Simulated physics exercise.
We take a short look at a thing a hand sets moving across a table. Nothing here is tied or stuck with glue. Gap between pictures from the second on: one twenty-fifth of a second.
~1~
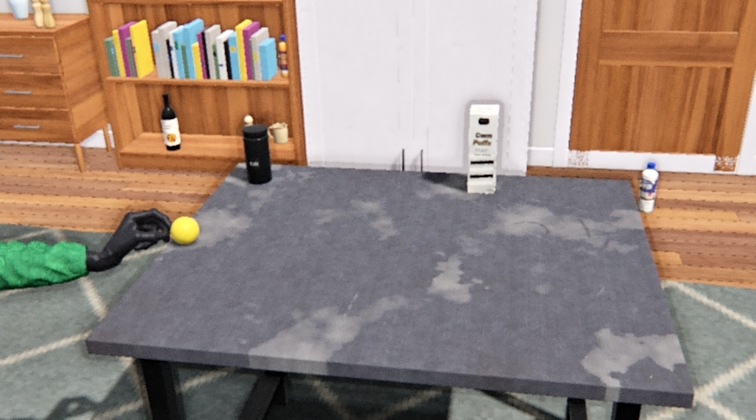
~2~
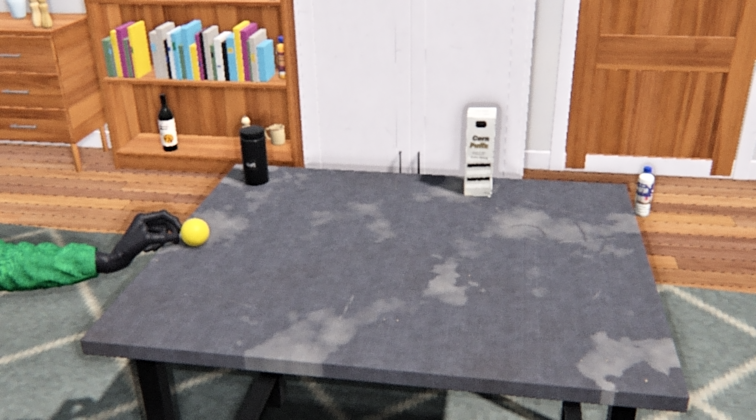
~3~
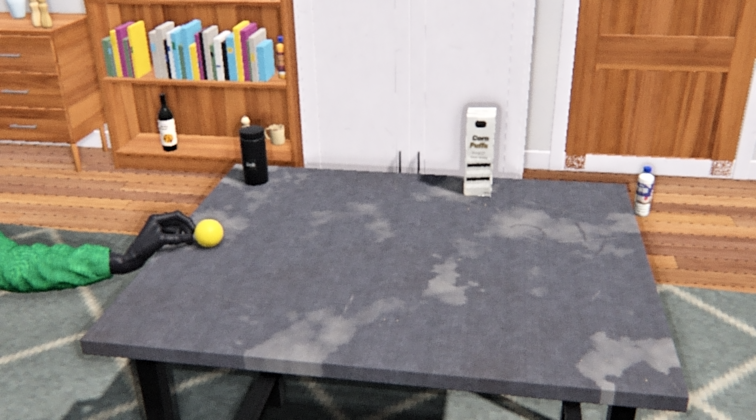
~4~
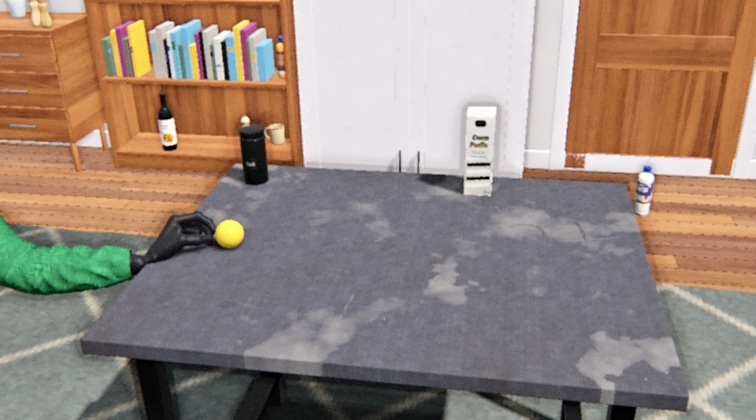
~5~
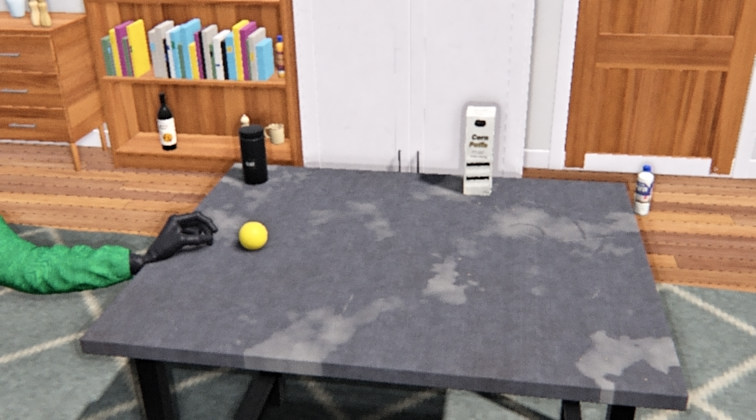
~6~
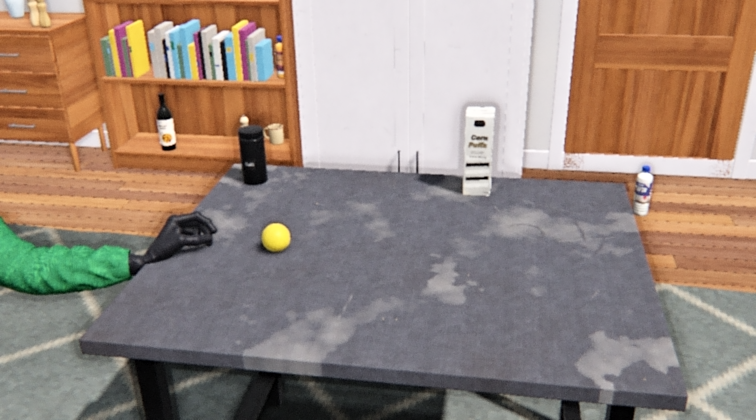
On a dark tabletop near a bookshelf, a black-gloved hand pushing a yellow lemon rightward, then the lemon moving clear of the fingers.
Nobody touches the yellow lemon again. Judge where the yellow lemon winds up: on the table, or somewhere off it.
The yellow lemon winds up off the table.
Then, 0.40 s later than the last frame, yellow lemon moved well along near (499, 252).
Then, 0.90 s later than the last frame, yellow lemon now off the table.
When it is over, off the table, yellow lemon.
